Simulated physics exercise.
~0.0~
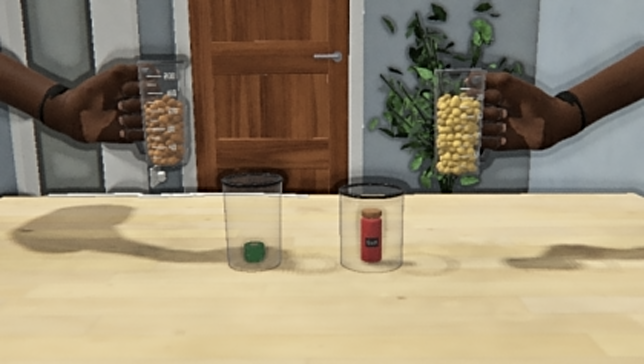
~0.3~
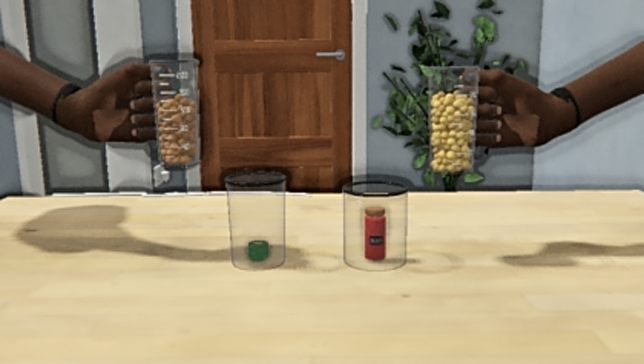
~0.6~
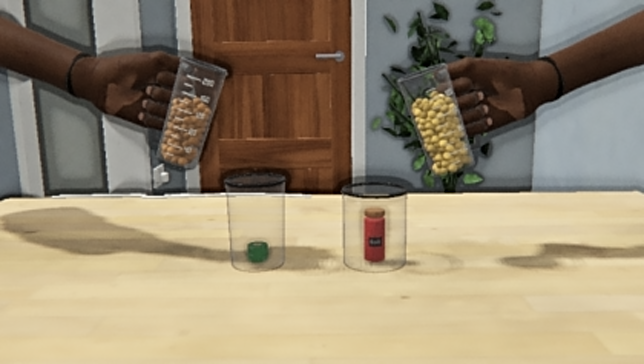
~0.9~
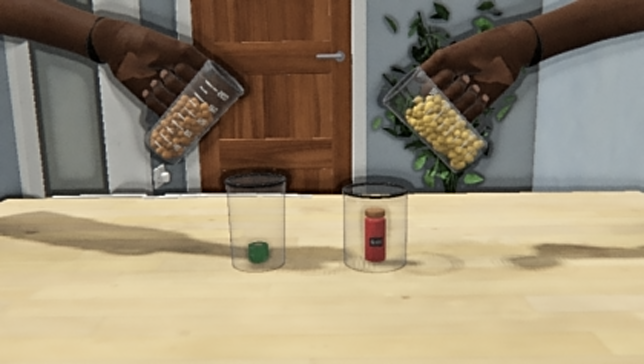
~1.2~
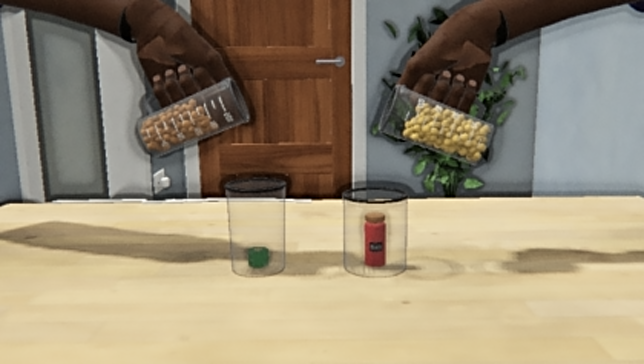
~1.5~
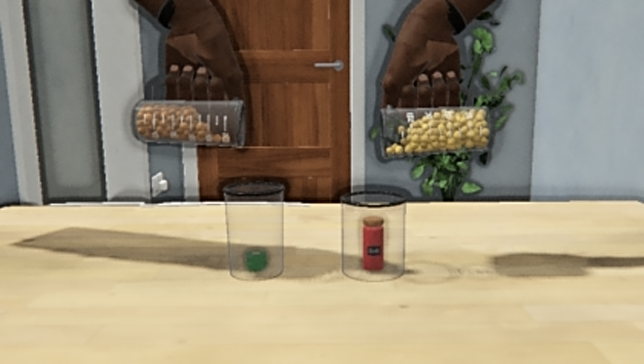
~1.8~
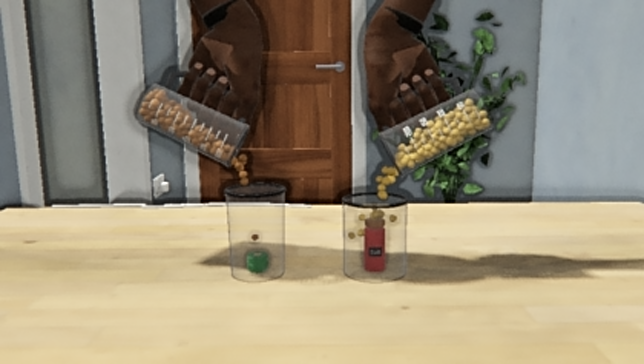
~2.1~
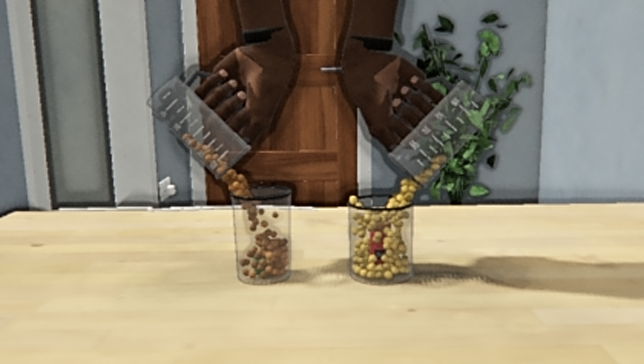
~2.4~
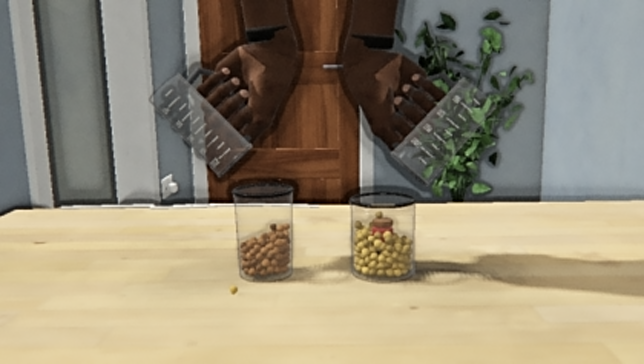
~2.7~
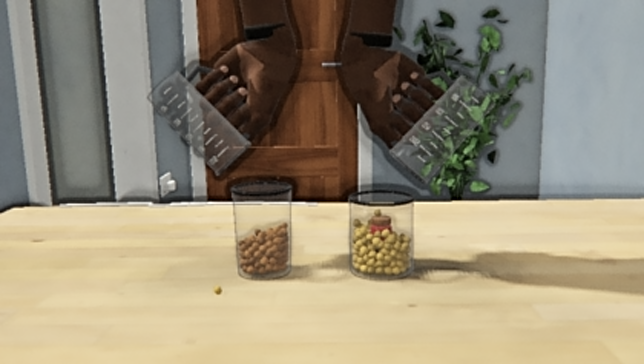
At the start, two hands hold clear cups upright above a wooden table, the left one filled with brown pieces and the right one with yellow pieces. Below them stand a clear glass holding a small green object and a clear jar holding a red bottle with a cork. The hands tilt the cups inward until they lie on their sides, with nothing falling yet. Then pieces begin to drop into both containers, and the stream thickens as the cups tip further. In the end the green object is buried, the red bottle's top still shows, and one piece lies on the table.
